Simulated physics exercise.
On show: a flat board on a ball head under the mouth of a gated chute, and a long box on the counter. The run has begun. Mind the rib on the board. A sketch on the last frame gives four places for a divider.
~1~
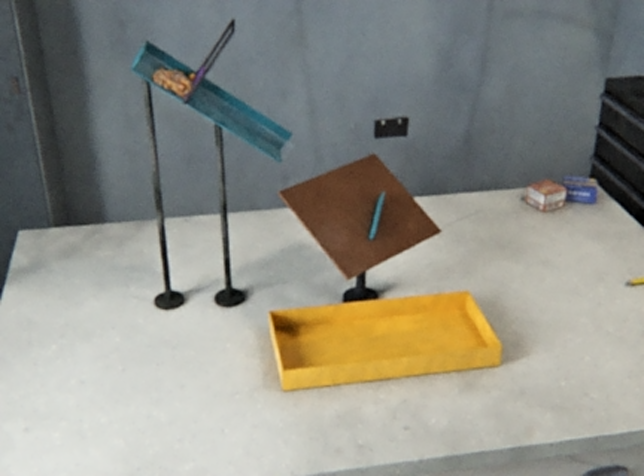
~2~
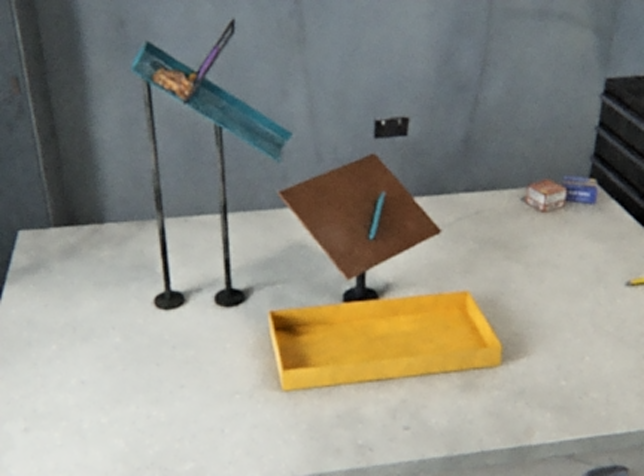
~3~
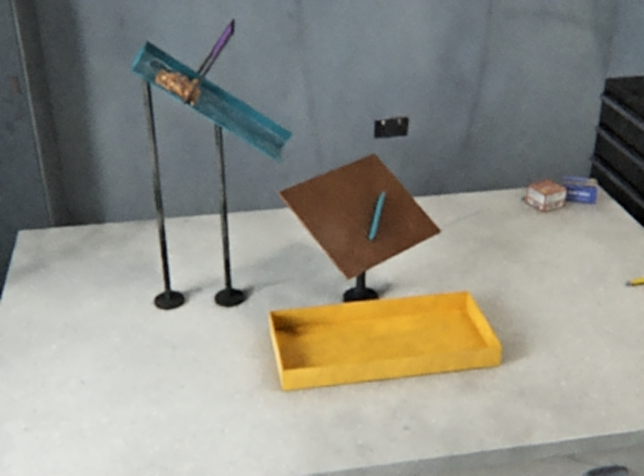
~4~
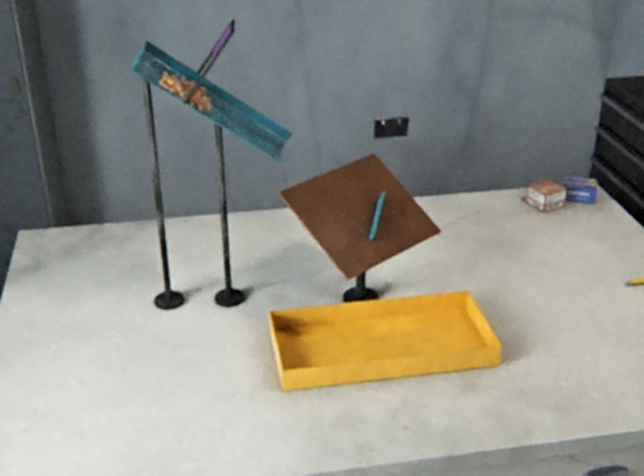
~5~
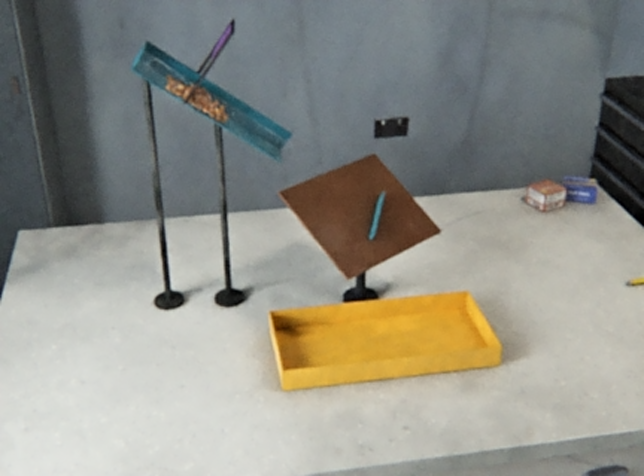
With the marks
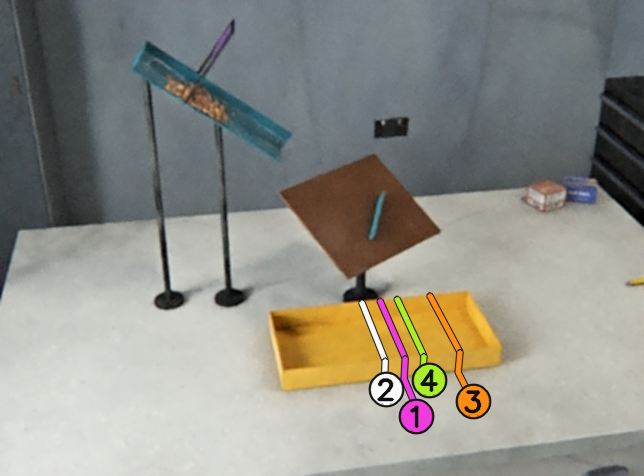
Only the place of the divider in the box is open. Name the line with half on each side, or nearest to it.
1.
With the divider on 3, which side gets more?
More lands on the left.
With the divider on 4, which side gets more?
The left side.
On the marked copy, line 1 crosses the front rim at (404, 357); line 2 crosses the front rim at (384, 359); line 3 crosses the front rim at (459, 351); line 4 crosses the front rim at (423, 355).
If 1 is chosen, of what is caught, close to half on the left of the divider, close to half on the right.
If 2 is chosen, of what is caught, a small share on the left of the divider, all but a few on the right.
If 3 is chosen, of what is caught, all but a few on the left of the divider, only a few on the right.
If 4 is chosen, of what is caught, all but a few on the left of the divider, a small share on the right.
